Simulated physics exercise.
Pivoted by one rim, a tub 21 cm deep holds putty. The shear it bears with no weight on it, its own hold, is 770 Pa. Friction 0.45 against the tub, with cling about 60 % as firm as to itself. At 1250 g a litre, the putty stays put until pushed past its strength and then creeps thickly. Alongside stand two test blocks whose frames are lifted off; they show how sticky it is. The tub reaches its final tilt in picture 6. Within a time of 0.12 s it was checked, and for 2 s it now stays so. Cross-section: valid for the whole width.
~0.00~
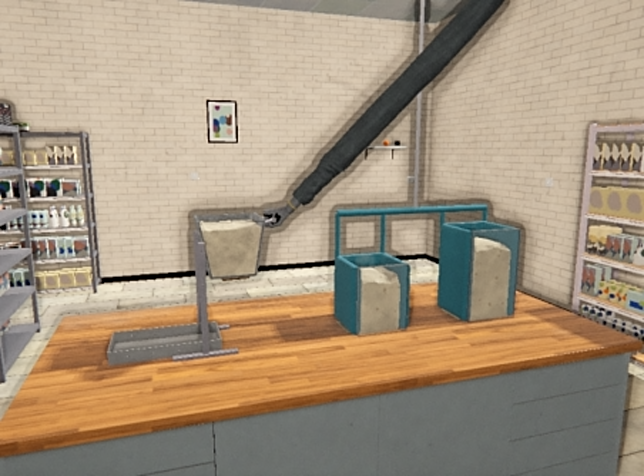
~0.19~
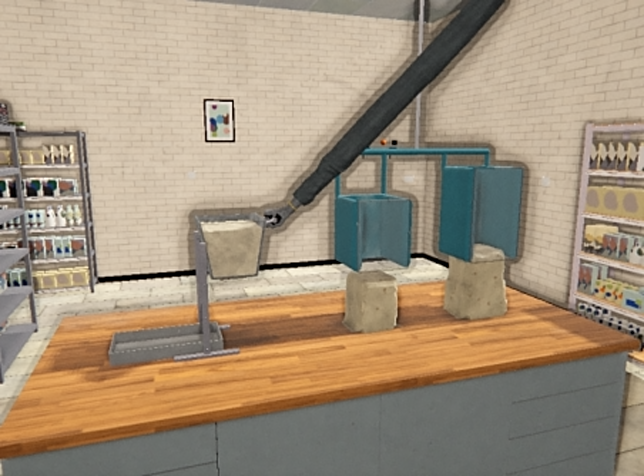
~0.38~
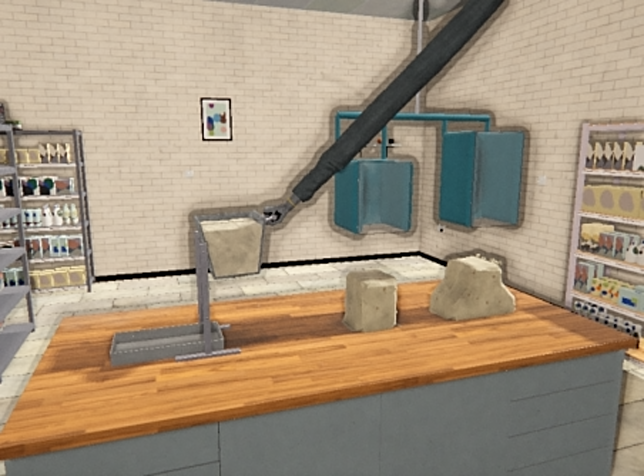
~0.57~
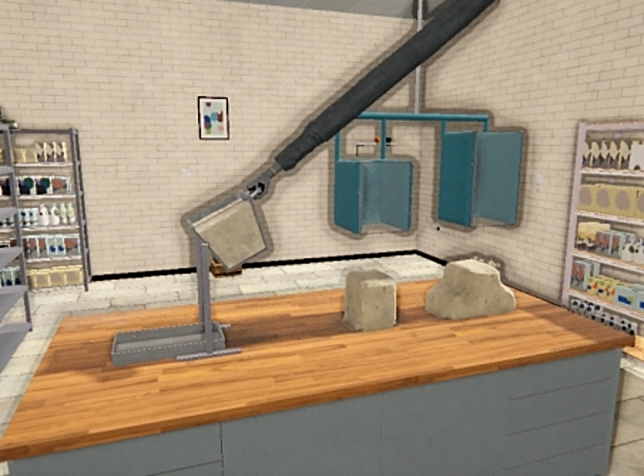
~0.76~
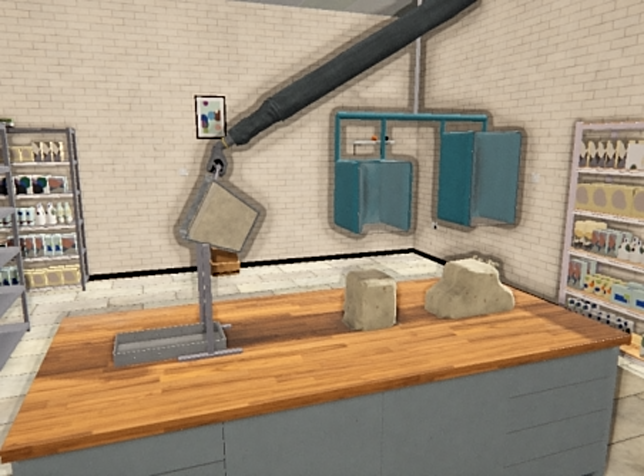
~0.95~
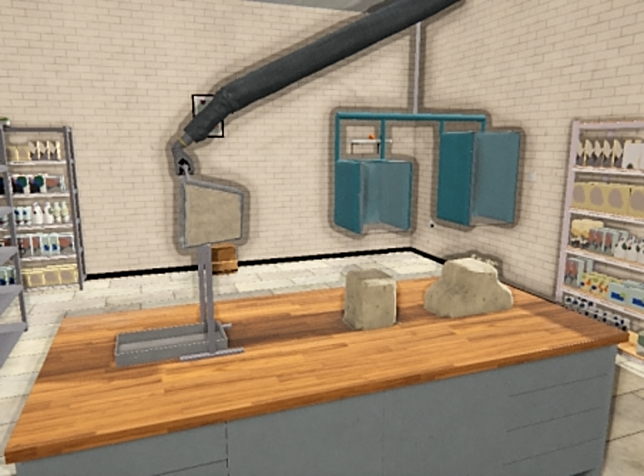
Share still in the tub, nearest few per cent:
100 %.
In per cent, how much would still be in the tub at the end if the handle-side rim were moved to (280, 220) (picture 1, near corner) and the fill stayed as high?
I'd say around 40 percent would remain in the tub at the end.
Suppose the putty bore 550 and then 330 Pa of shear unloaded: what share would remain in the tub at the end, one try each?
The two runs give near 55 % and near 35 % respectively.
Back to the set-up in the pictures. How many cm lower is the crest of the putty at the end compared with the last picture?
1 cm.
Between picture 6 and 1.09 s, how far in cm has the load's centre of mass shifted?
It has moved around 1 centimetres.
After 1.09 s, the tub is at 86 degrees and holds 100 %.
After 1.26 s, the tub is at 86 degrees and holds 100 %.
After 1.43 s, the tub is at 86 degrees and holds 100 %.
After 1.60 s, the tub is at 86 degrees and holds 100 %.
After 2.95 s, the tub is at 86 degrees and holds 100 %.
